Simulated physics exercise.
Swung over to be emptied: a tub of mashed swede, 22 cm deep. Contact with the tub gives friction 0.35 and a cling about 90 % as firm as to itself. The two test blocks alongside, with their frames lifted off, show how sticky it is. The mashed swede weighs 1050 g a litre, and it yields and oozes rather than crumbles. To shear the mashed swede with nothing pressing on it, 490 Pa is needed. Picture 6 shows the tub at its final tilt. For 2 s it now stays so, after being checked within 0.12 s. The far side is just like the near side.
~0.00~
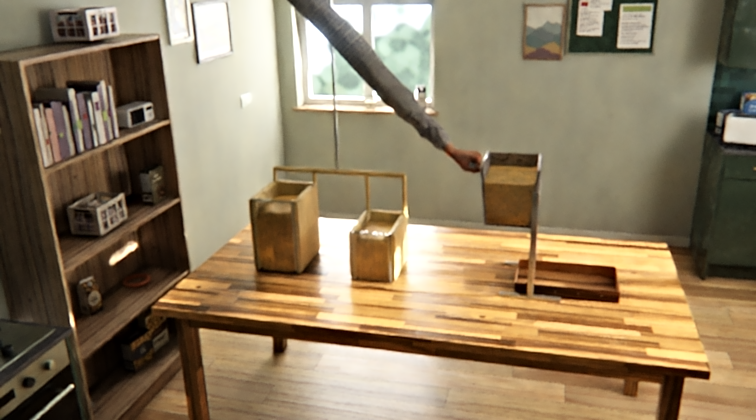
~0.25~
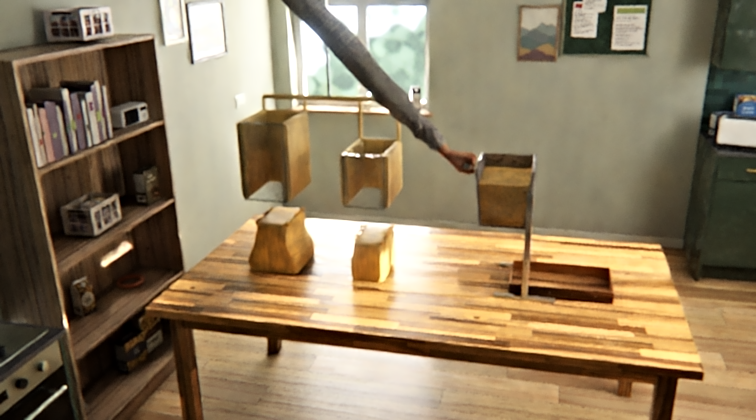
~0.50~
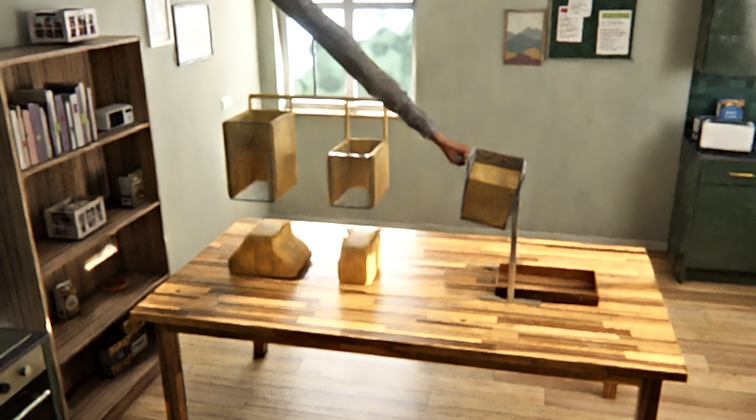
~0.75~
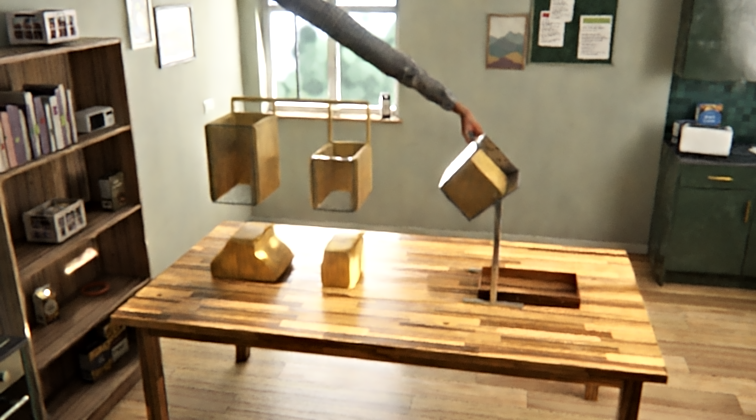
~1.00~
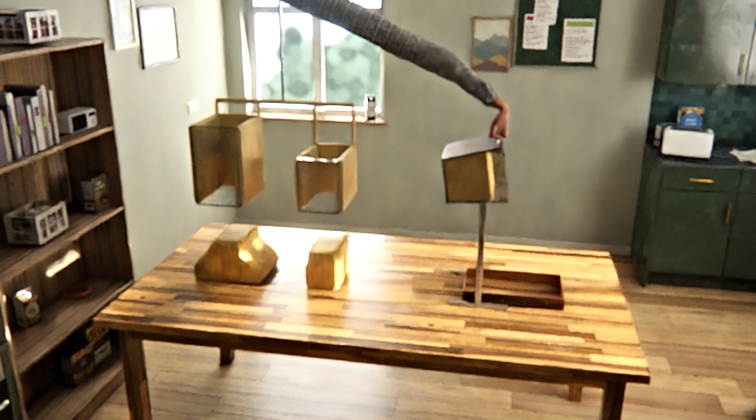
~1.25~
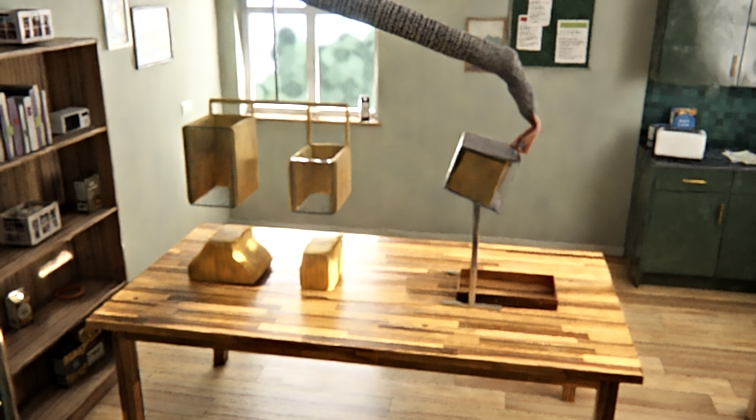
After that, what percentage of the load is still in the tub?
Roughly 0 %.
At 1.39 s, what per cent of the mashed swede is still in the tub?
Share in tub: Some 100 percent.
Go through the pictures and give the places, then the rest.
Handle-side rim at (483, 169), tilt 0 degrees; highest point of the mashed swede at (529, 185); test blocks 28 cm, 18 cm high (left to right), in the first frame.
Handle-side rim at (478, 170), tilt 0 degrees; highest point of the mashed swede at (524, 186); test blocks 22 cm, 17 cm high (left to right), in the second frame.
Handle-side rim at (470, 164), tilt 11 degrees; highest point of the mashed swede at (472, 179); test blocks 18 cm, 17 cm high (left to right), in the third frame.
Handle-side rim at (481, 148), tilt 46 degrees; highest point of the mashed swede at (470, 161); test blocks 18 cm, 17 cm high (left to right), in the fourth frame.
Handle-side rim at (502, 150), tilt 81 degrees; highest point of the mashed swede at (483, 154); test blocks 18 cm, 17 cm high (left to right), in the fifth frame.
Handle-side rim at (519, 164), tilt 108 degrees; highest point of the mashed swede at (469, 152); test blocks 18 cm, 17 cm high (left to right), in the sixth frame.
By 1.39 s, the tub is at 108 degrees and holds 99 %.
By 1.56 s, the tub is at 108 degrees and holds 61 %.
By 1.73 s, the tub is at 108 degrees and holds 30 %.
By 1.90 s, the tub is at 108 degrees and holds 8 %.
By 3.25 s, at the end, the tub is at 108 degrees and holds 0 %.
